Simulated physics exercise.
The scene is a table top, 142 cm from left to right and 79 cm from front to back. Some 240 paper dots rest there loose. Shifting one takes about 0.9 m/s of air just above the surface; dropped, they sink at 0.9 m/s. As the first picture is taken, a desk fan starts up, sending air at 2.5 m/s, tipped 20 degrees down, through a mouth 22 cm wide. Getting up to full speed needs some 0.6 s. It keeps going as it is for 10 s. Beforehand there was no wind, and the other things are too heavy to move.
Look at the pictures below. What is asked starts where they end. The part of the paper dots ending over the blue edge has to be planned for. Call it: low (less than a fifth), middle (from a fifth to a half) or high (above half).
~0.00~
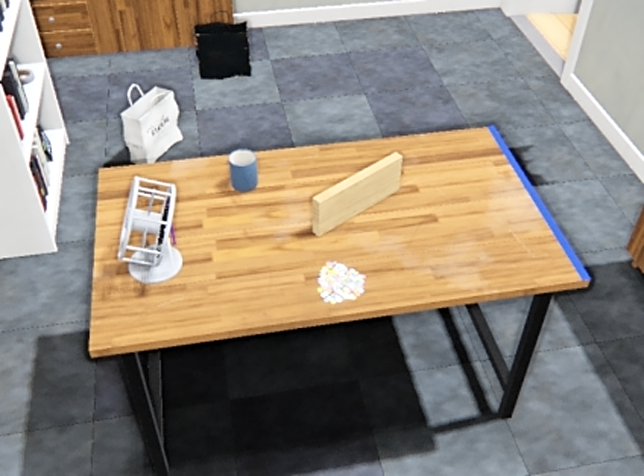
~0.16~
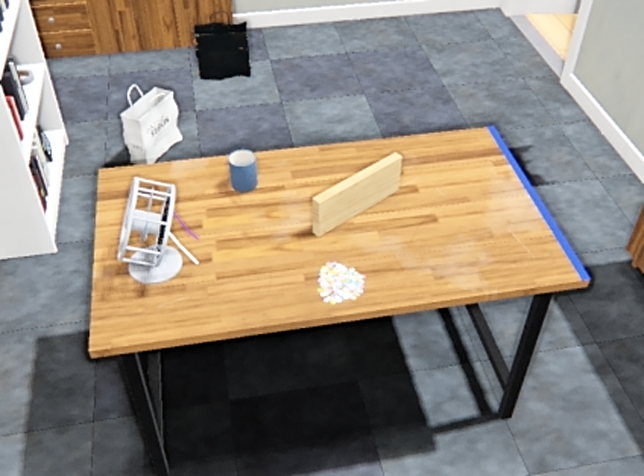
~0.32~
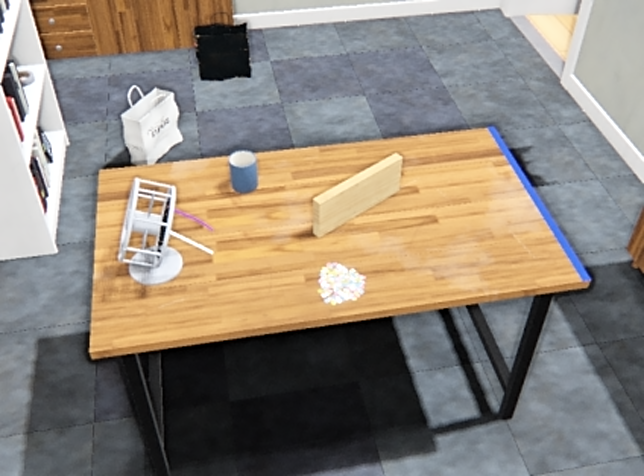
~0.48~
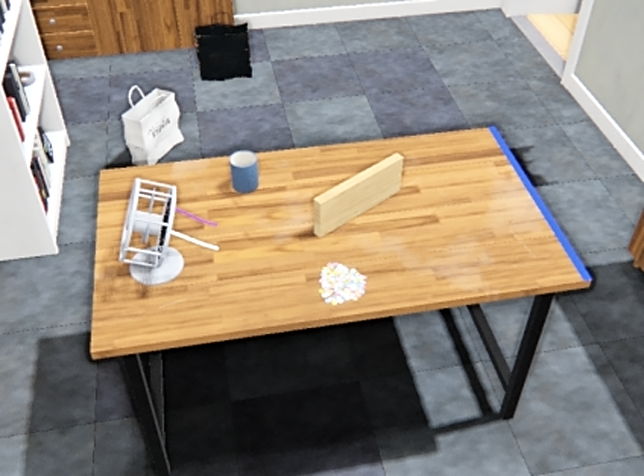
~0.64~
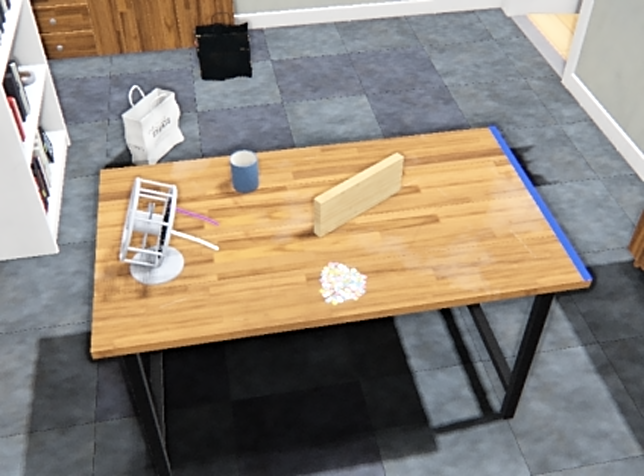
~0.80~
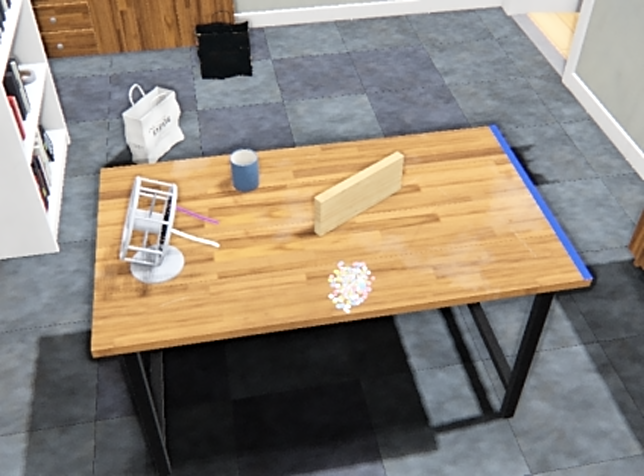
Low.
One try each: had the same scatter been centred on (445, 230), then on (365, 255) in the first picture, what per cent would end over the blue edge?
100 %, 80 %.
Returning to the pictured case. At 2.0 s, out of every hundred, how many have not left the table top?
Roughly 0 per cent.
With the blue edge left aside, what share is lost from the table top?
It comes out at some 100 %.
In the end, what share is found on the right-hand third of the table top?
It comes out near 0 in a hundred.
After 2.0 s, 2 % are over the blue edge; 100 % have settled or left.
After 3.2 s, 2 % are over the blue edge; 100 % have settled or left.
After 5.5 s, 2 % are over the blue edge; 100 % have settled or left.
After 10.0 s, at the end, 2 % are over the blue edge.
